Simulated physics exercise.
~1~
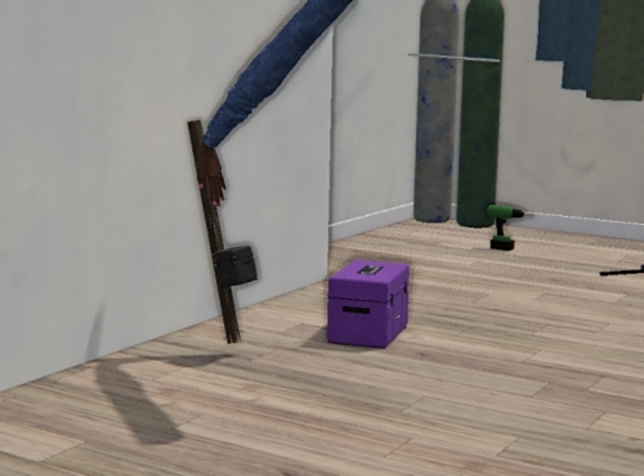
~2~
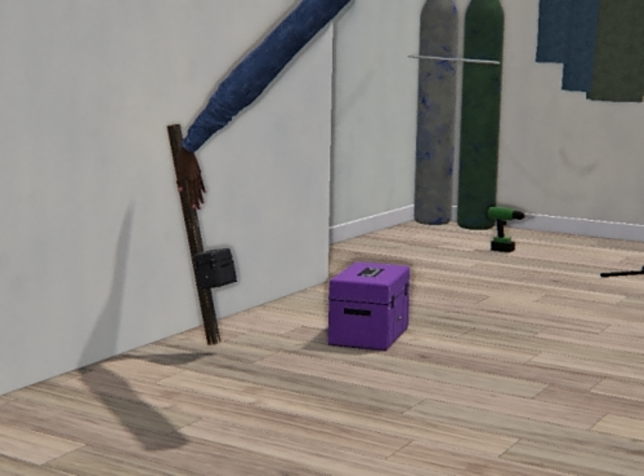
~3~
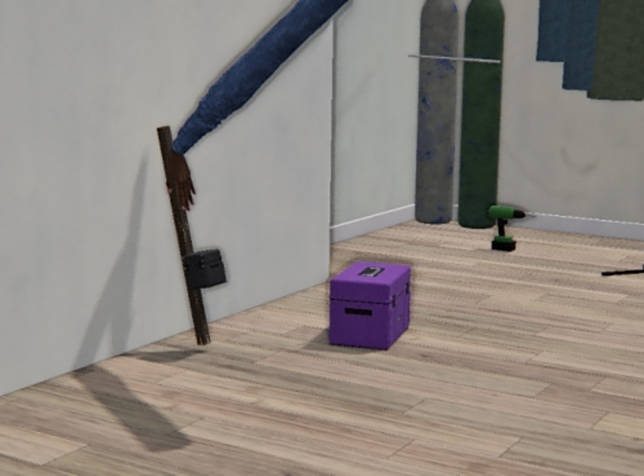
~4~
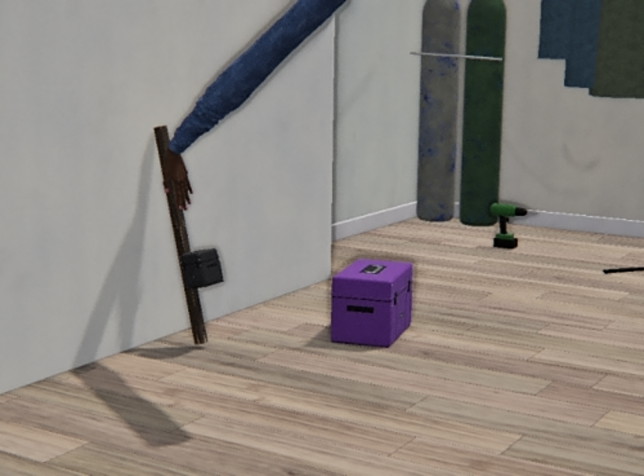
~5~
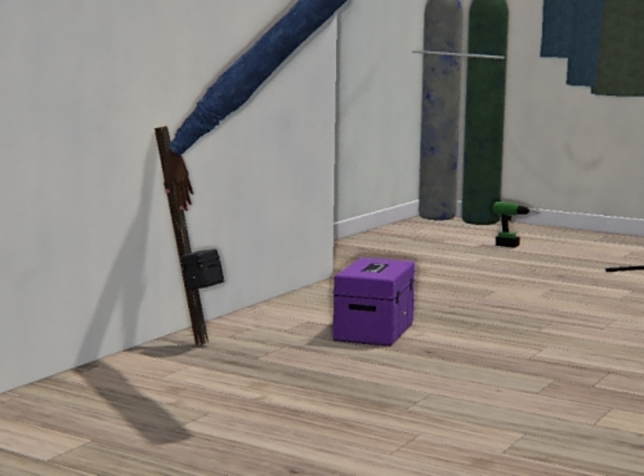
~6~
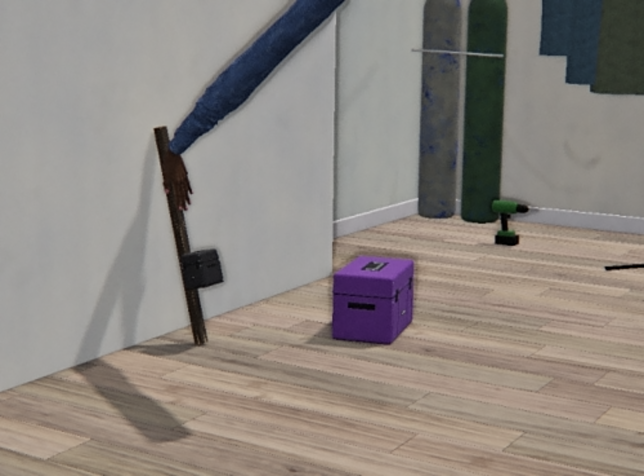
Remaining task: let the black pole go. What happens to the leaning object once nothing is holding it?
The leaning object stays where it is.
Then, 0.30 s on from there, no change.
Then, 0.70 s on from there, black pole resting near (181, 236).
In the end, both unmoved. At the end, from the last picture's camera, black pole near (181, 236). The pole remains leaning.
